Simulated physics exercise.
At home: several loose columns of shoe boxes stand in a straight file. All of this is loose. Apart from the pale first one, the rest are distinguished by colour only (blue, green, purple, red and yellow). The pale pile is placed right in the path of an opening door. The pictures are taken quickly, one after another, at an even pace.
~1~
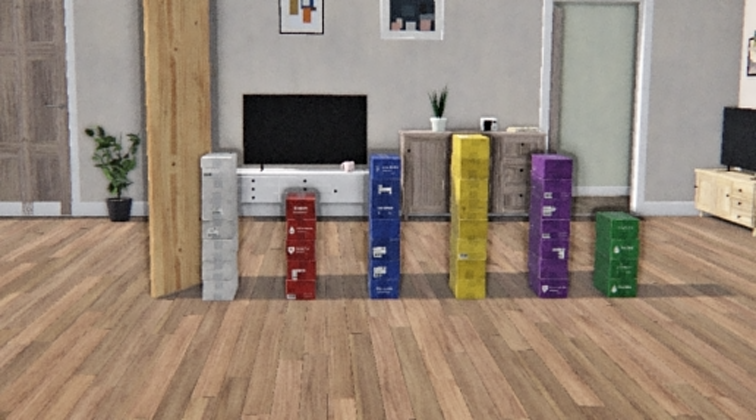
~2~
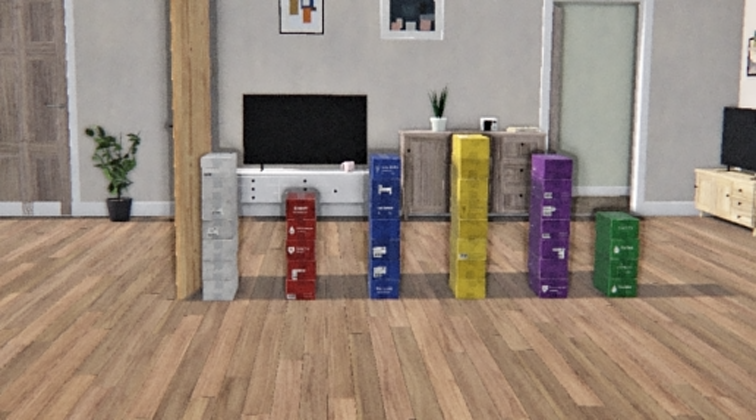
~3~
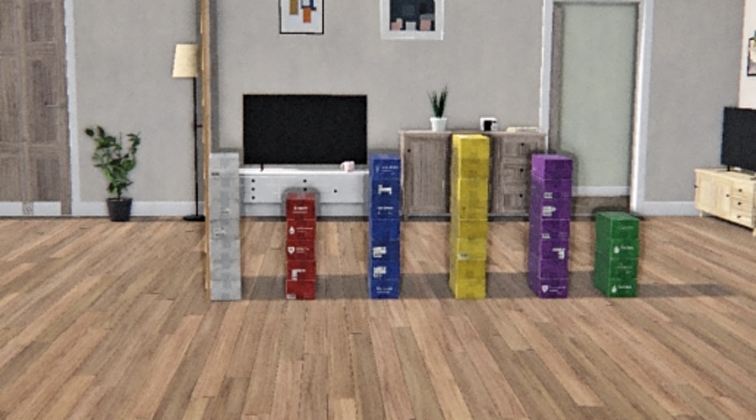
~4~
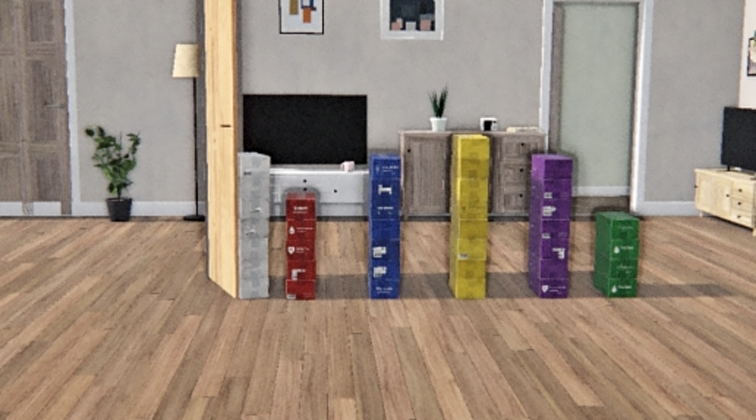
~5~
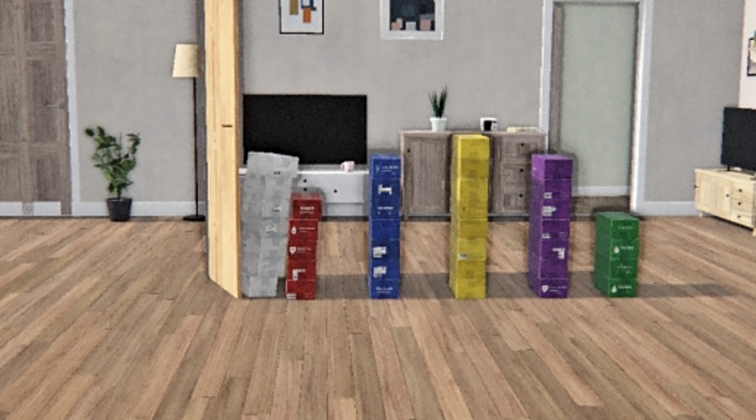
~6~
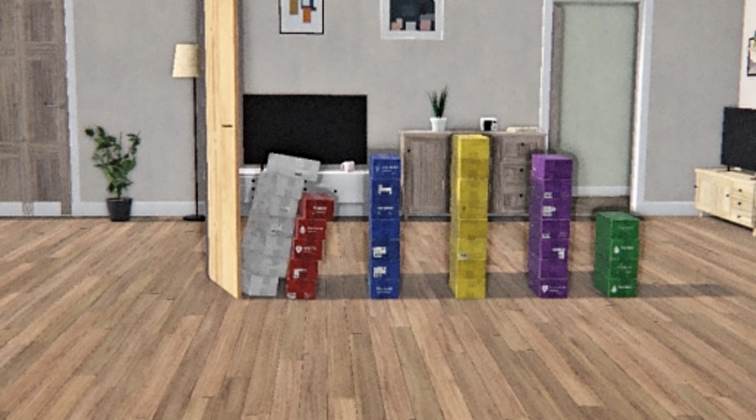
Wooden door swinging in beside a row of coloured box stacks, pushing the pale stack rightward until it leans against the red one.
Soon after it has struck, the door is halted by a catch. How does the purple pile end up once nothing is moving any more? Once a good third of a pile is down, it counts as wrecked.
The purple pile ends up wrecked.
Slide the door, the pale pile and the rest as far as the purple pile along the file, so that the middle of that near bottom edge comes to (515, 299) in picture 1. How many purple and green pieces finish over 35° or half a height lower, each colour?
I'd put purple at 7 and green at 3.
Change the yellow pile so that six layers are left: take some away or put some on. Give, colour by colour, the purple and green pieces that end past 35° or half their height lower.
Colour by colour, the counts come to purple 7 and green 4.
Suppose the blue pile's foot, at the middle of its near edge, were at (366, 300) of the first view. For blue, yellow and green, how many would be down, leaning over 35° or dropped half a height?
Blue 7, yellow 7, green 4.
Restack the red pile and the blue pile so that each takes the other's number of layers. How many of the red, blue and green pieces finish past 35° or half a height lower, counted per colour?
Once things settle, you'd count red 7, blue 5, green 4 down.
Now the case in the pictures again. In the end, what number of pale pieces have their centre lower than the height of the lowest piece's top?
Altogether it is 4.
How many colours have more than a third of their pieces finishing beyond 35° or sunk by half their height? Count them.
Going colour by colour, I get 5.
Just after the last frame, 6 of the pale pile down; none of the 7 purple boxes down (0 of 31 in all colours); top purple box unmoved; top red box tilted well over, half its height lower.
A moment on, 6 of the pale pile down; none of the 7 purple boxes down (5 of 31 in all colours); top purple box unmoved; top red box tilted steeply, some two heights lower.
Further on, 6 of the pale pile down; none of the 7 purple boxes down (19 of 31 in all colours); top purple box tilted clearly; top red box tilted steeply, some two heights lower.
Then, 6 of the pale pile down; 7 of the 7 purple boxes down (30 of 31 in all colours); top purple box on its side; top green box on its side.
When it is over, 6 of the pale pile down; 7 of the 7 purple boxes down (30 of 31 in all colours); top purple box upside down; top green box upside down. In pixels of the last frame, middles, top green box near (736, 282).
